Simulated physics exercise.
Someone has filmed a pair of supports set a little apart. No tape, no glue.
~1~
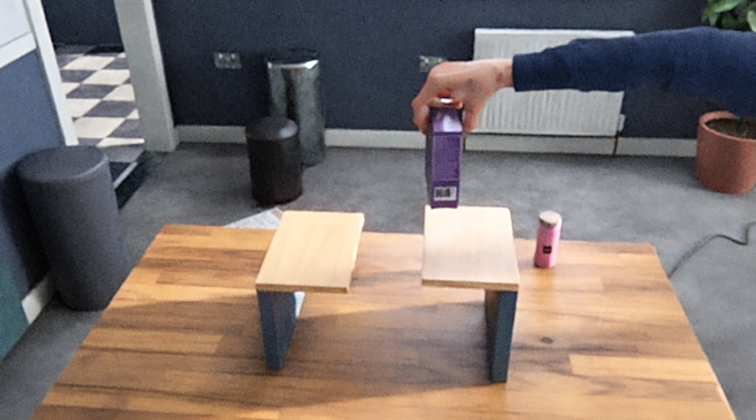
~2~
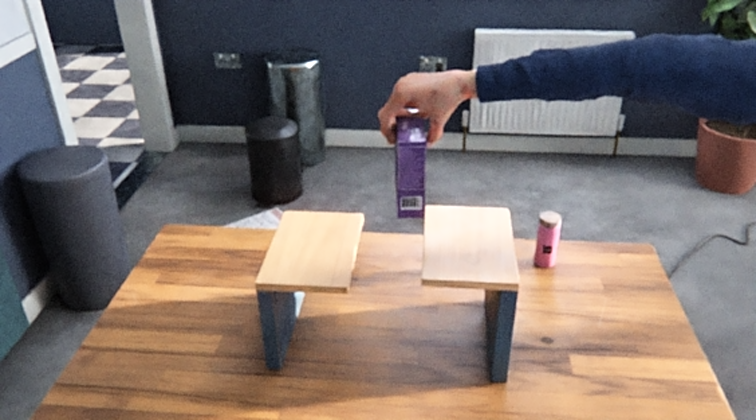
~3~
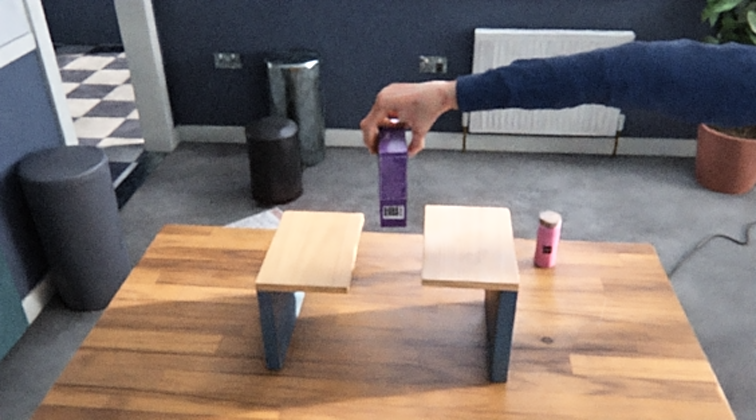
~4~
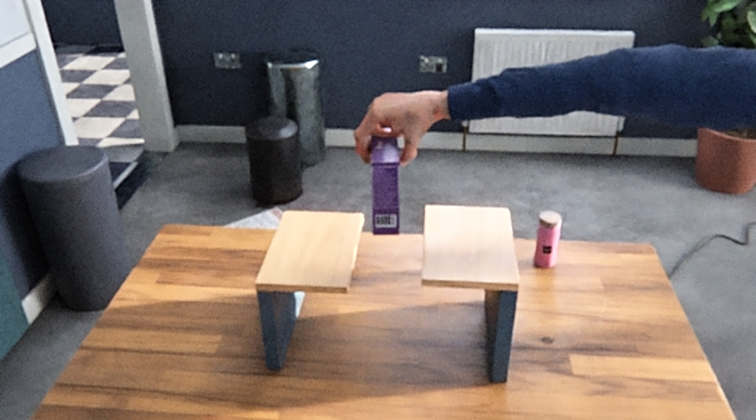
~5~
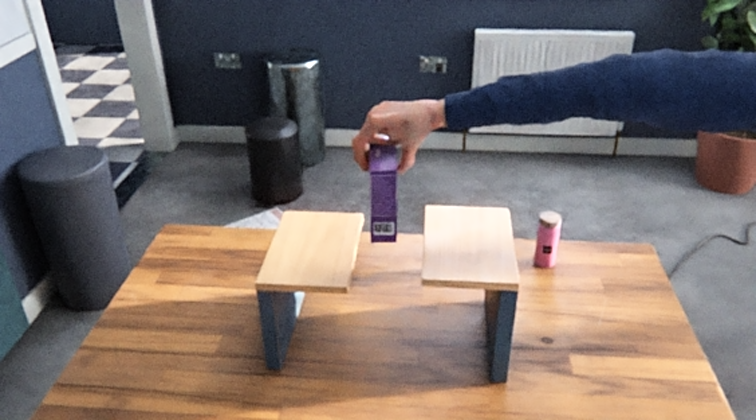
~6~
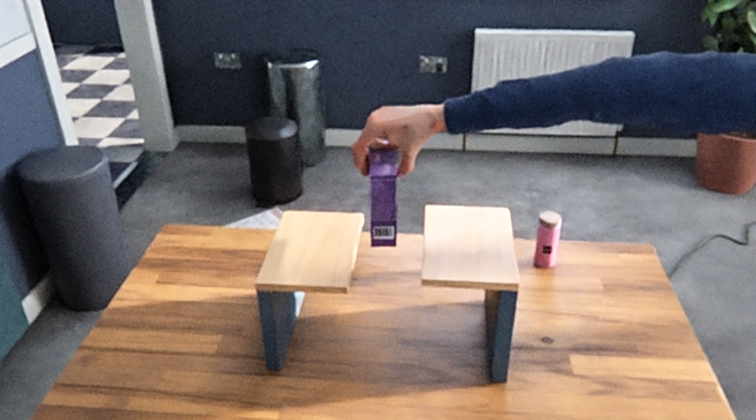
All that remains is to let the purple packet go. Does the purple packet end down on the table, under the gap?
As it turns out, it drops through.
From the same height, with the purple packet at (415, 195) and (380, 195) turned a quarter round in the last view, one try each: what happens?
First try: It drops through; second try: It lodges.
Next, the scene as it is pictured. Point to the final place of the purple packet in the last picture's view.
Around (384, 304).
Then, 0.20 s past the last view, purple packet displaced a little near (383, 218).
Then, 0.30 s past the last view, purple packet displaced about its own width near (383, 283).
Then, 0.50 s past the last view, purple packet displaced well along near (384, 303).
Finally, moved from the start, purple packet; pink shaker still in place. Final places as the last picture's camera would see them, purple packet near (384, 304). The packet goes down the gap.
